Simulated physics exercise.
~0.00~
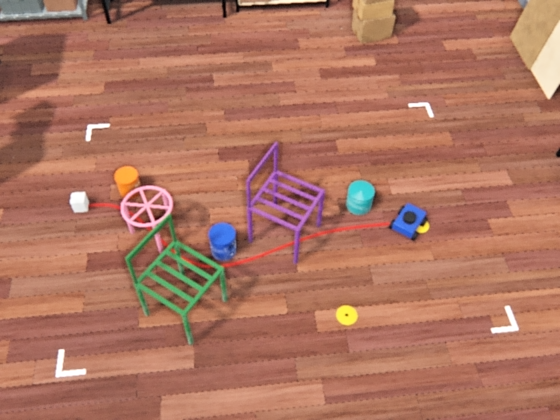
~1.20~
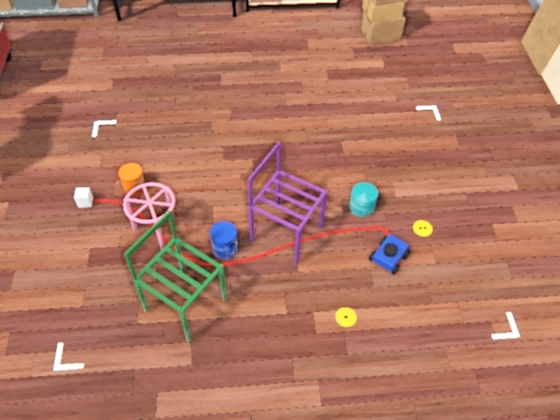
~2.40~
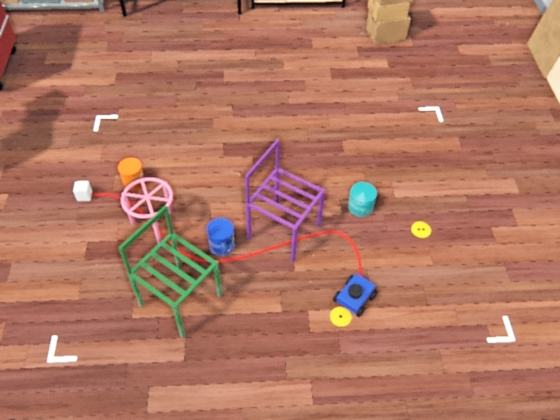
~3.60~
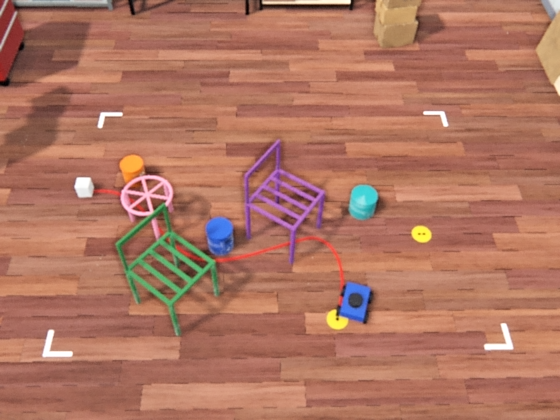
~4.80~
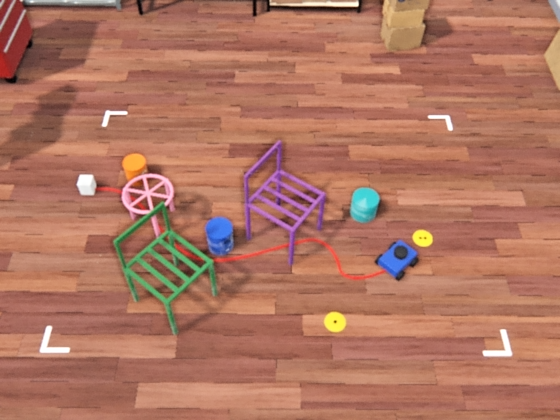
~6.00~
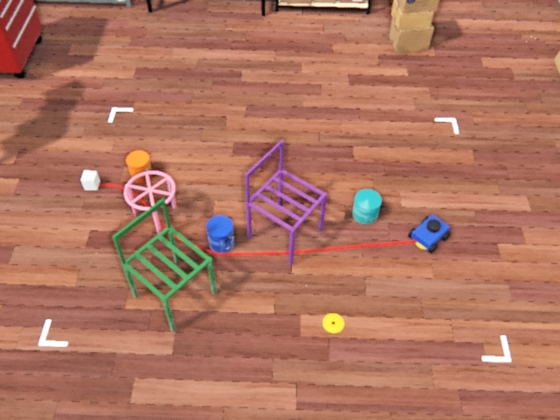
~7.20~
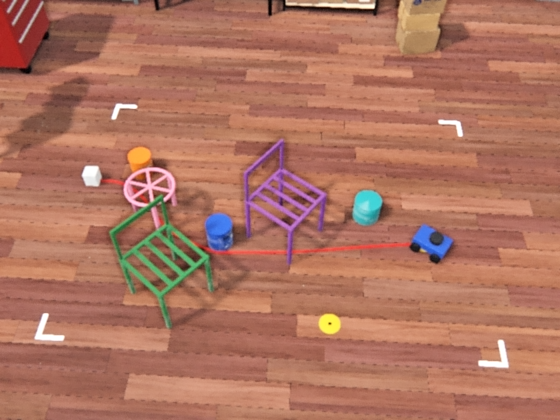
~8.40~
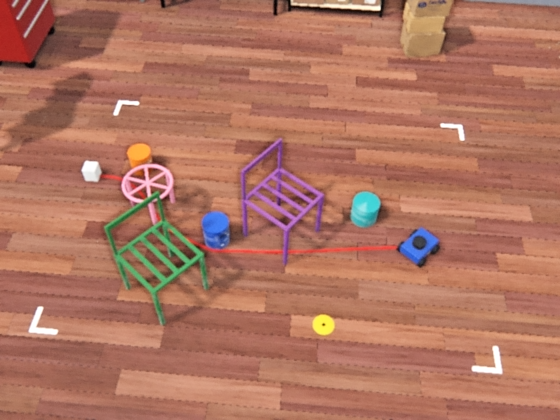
On a wooden floor, a small blue cart tethered by a red lead drives down and left to a yellow mark, then back up and right to another, passing no objects closely and stopping near it, while chairs, stool and buckets stay put and the lead remains attached.
